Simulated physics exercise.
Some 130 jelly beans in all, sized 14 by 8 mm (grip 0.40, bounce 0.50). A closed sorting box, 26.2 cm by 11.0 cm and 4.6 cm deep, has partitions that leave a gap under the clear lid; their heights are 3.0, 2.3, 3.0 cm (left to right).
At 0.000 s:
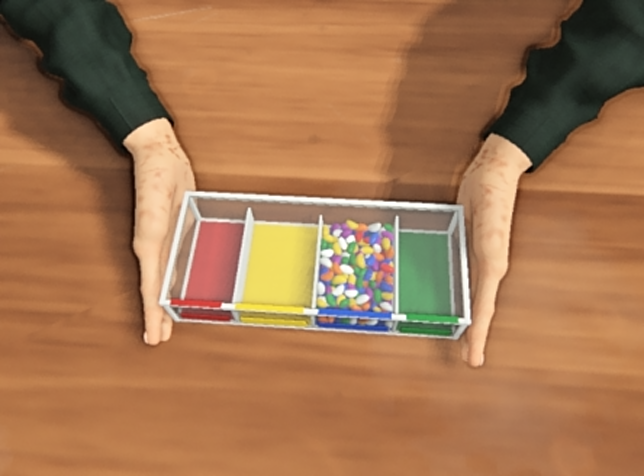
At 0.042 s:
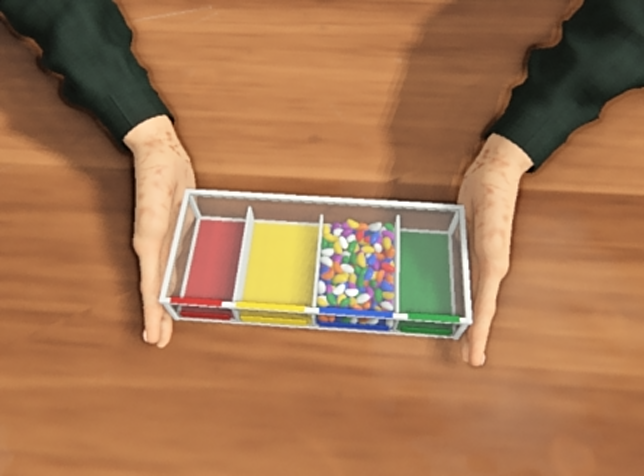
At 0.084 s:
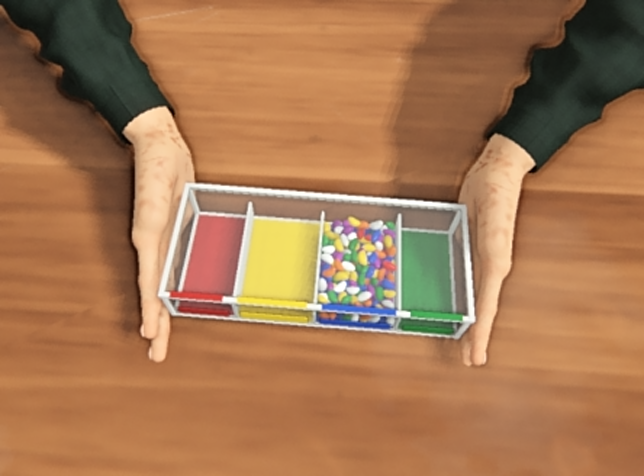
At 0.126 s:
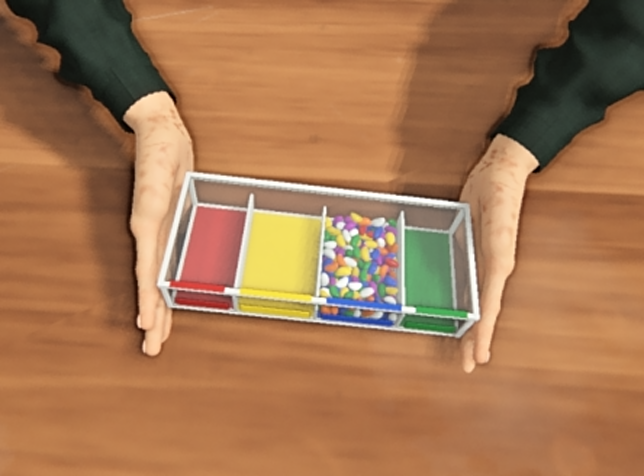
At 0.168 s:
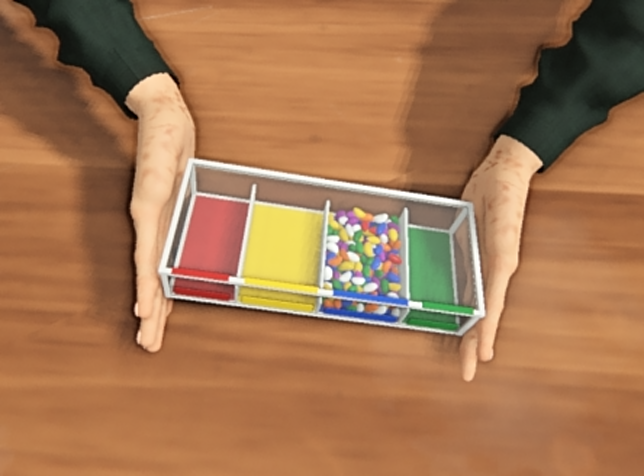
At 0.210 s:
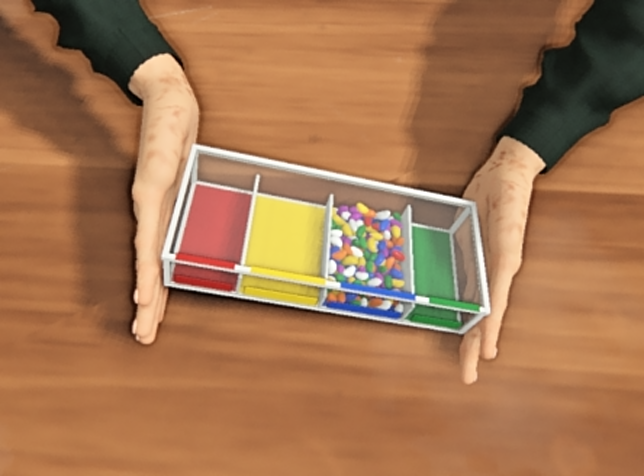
Two hands held a clear box with red, yellow, blue and green sections, colorful jelly beans filling the blue one, then tilted it slightly, raising the left end while the beans stayed in their section.
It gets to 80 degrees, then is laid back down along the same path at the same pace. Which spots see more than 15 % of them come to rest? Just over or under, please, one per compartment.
Red: Under, blue: Over, green: Over, yellow: Under.
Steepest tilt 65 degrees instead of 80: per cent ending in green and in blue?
Then: Green 10, blue 90.
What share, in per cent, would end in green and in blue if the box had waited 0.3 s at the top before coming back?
Green 30; blue 70.
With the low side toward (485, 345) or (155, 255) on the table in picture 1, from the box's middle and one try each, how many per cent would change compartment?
Near 25 and 65 per cent, in that order.
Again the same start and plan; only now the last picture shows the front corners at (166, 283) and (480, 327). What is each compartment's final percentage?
Red = 0 %; blue = 65 %; green = 35 %; yellow = 0 %.
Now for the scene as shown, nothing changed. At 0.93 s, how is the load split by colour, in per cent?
You'd find red at 0, blue at 90, green at 10 and yellow at 0 per cent.
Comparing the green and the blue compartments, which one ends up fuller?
That would be the blue compartment.
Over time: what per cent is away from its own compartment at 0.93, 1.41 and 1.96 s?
I'd put the three at close to 10, 30 and 30.
After 0.93 s, tilt 80 degrees; blue 90 %, green 10 %.
After 1.41 s, tilt 34 degrees; blue 70 %, green 30 %.
Then, at 1.96 s, tilt 0 degrees; blue 70 %, green 30 %.
In the end, at 2.6 s, red 0 %, blue 70 %, green 30 %, yellow 0 %.
